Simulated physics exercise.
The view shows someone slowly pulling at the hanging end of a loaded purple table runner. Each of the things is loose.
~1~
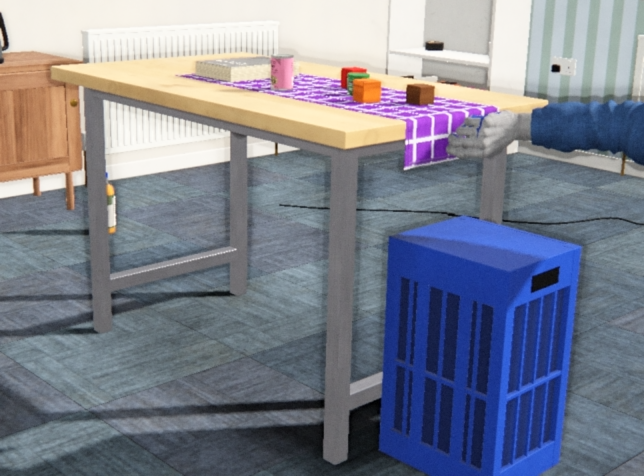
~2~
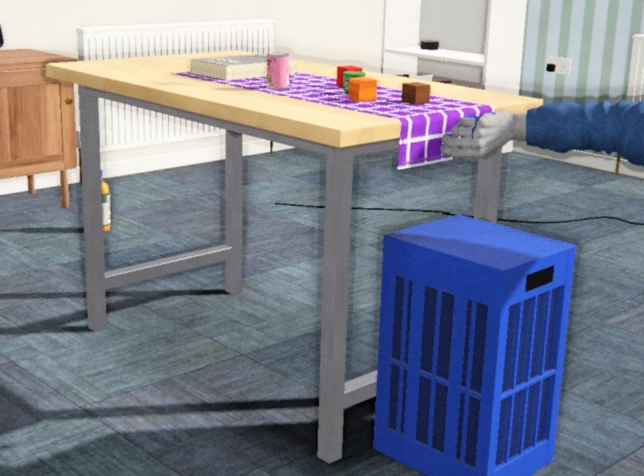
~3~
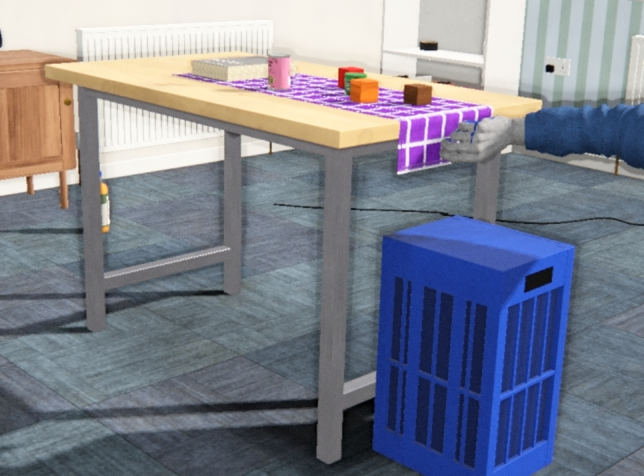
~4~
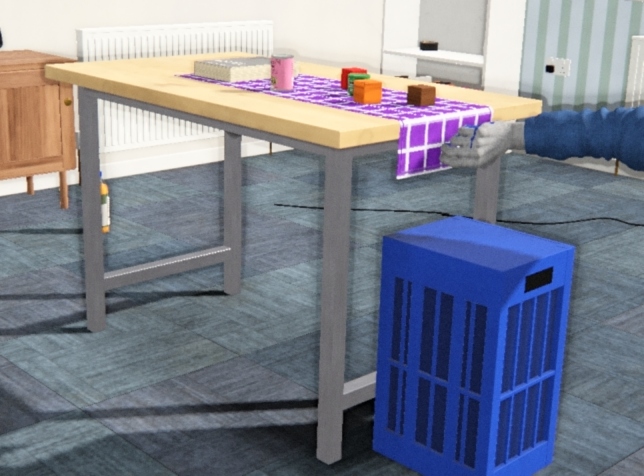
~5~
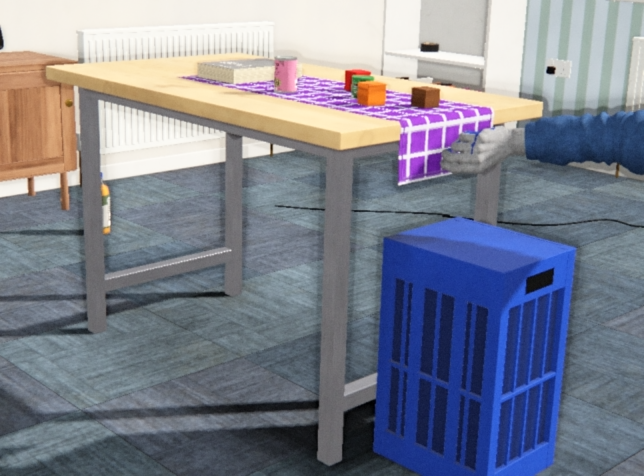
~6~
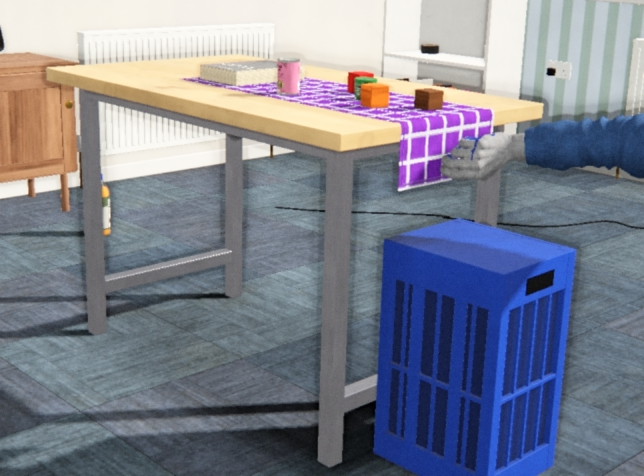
At a wooden table, a gloved hand slowly pulls a purple runner, shifting its objects slightly.
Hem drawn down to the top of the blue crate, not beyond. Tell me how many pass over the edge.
Count: One.
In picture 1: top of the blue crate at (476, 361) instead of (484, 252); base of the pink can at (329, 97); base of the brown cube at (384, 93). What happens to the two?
The pink can ends up off the top and the brown cube ends up off the top.
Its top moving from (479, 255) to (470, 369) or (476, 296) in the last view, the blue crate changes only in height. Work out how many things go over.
Over the edge: 4, then 2.
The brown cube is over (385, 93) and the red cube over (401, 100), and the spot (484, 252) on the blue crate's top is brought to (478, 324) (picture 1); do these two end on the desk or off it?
Result - the brown cube comes off, and the red cube comes off.
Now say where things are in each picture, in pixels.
In the first picture, hem (404, 169); brown cube (421, 85); orange cube (367, 80); green pot (359, 74); red cube (354, 68); pink can (282, 55); top of the crate (484, 252).
In the second picture, hem (398, 169); brown cube (416, 84).
In the third picture, hem (397, 174); orange cube (365, 80).
In the fourth picture, hem (397, 179); green pot (359, 75); top of the crate (478, 252).
In the fifth picture, hem (398, 185); red cube (358, 71).
In the sixth picture, hem (398, 191); brown cube (429, 90); orange cube (375, 85); green pot (366, 78); red cube (361, 73); pink can (289, 59).
Soon after, hem near (445, 201); all still up.
Then, hem on the crate; brown cube gone.
At rest, hem on the crate; brown cube gone. The answer is one.
